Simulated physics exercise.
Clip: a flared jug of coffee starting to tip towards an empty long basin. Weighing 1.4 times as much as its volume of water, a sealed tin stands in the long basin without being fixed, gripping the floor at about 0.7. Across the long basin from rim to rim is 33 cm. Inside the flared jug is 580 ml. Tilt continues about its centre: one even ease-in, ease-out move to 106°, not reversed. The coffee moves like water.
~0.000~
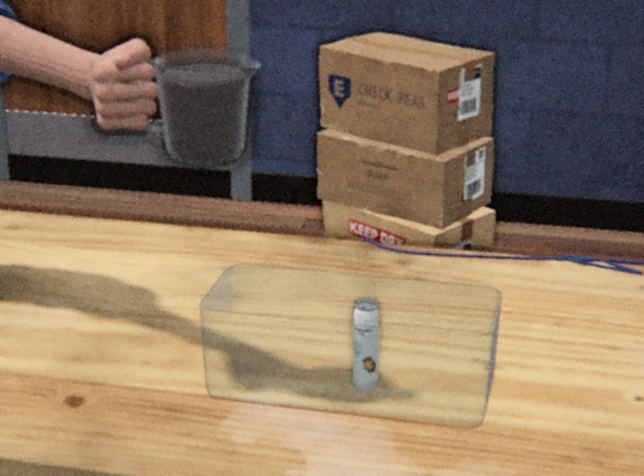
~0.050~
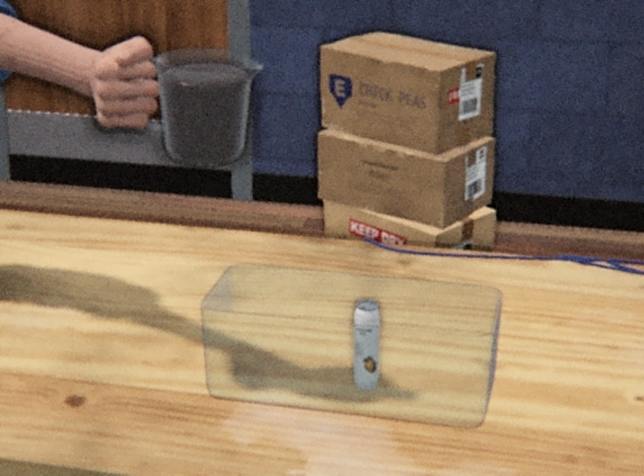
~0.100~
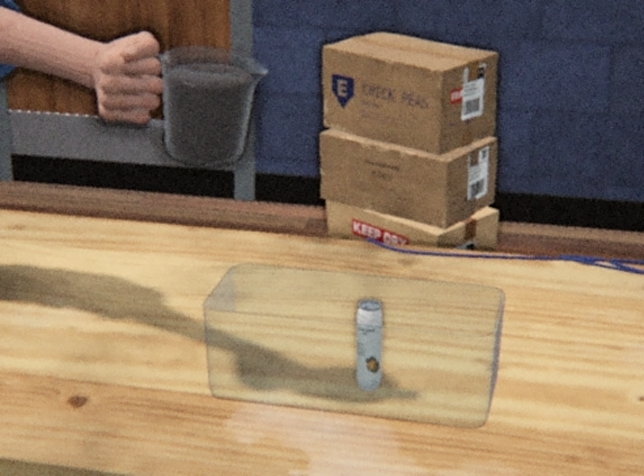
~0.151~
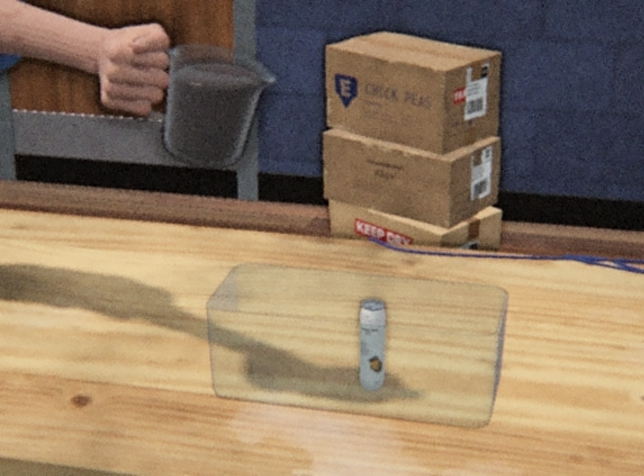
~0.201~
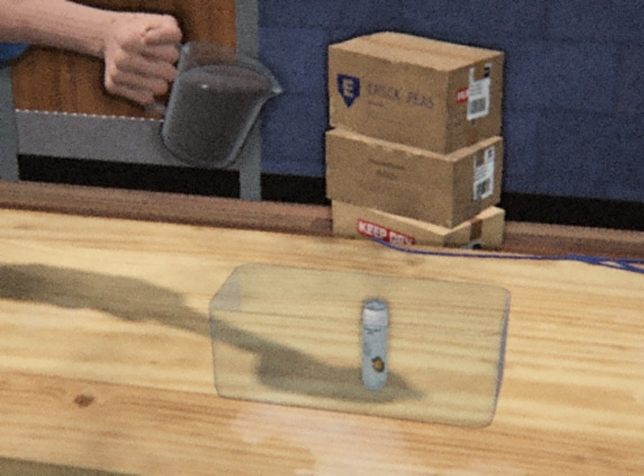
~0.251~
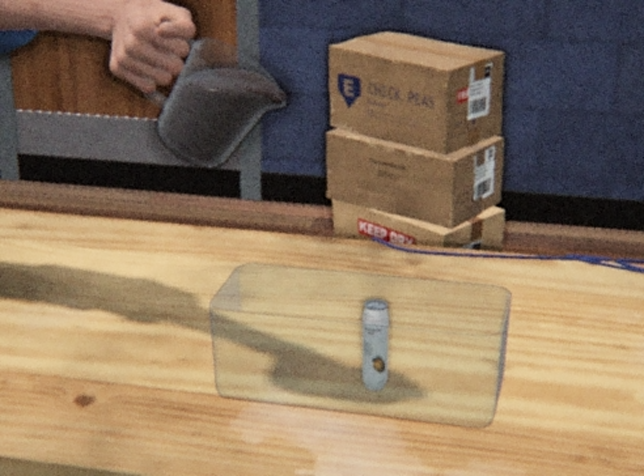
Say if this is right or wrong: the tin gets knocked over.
Right, it gets knocked over.
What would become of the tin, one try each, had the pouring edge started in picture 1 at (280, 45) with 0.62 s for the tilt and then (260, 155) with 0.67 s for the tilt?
First it falls; then it remains upright.
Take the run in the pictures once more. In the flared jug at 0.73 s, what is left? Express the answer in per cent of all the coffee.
I'd say some 10 per cent remains.
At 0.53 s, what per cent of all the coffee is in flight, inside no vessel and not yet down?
Near 40 per cent at that time.
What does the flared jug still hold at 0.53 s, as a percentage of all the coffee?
Near 50 in a hundred.
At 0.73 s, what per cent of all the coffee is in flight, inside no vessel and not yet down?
Close to 28 per cent.
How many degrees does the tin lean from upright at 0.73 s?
It tilts roughly 15° from upright.
Then, 0.53 s in, the tilt is 95° and 50 per cent is still to pour; the tin stands where it began.
Then, 0.73 s in, the tilt is 106° and 9 per cent is still to pour; the tin leans 13°.
Then, 0.94 s in, the tilt is 106° and 1 per cent is still to pour; the tin lies on its side.
Then, 1.17 s in, the tilt is 106° and 0 per cent is still to pour; the tin lies on its side.
Finally, the tin lies on its side.
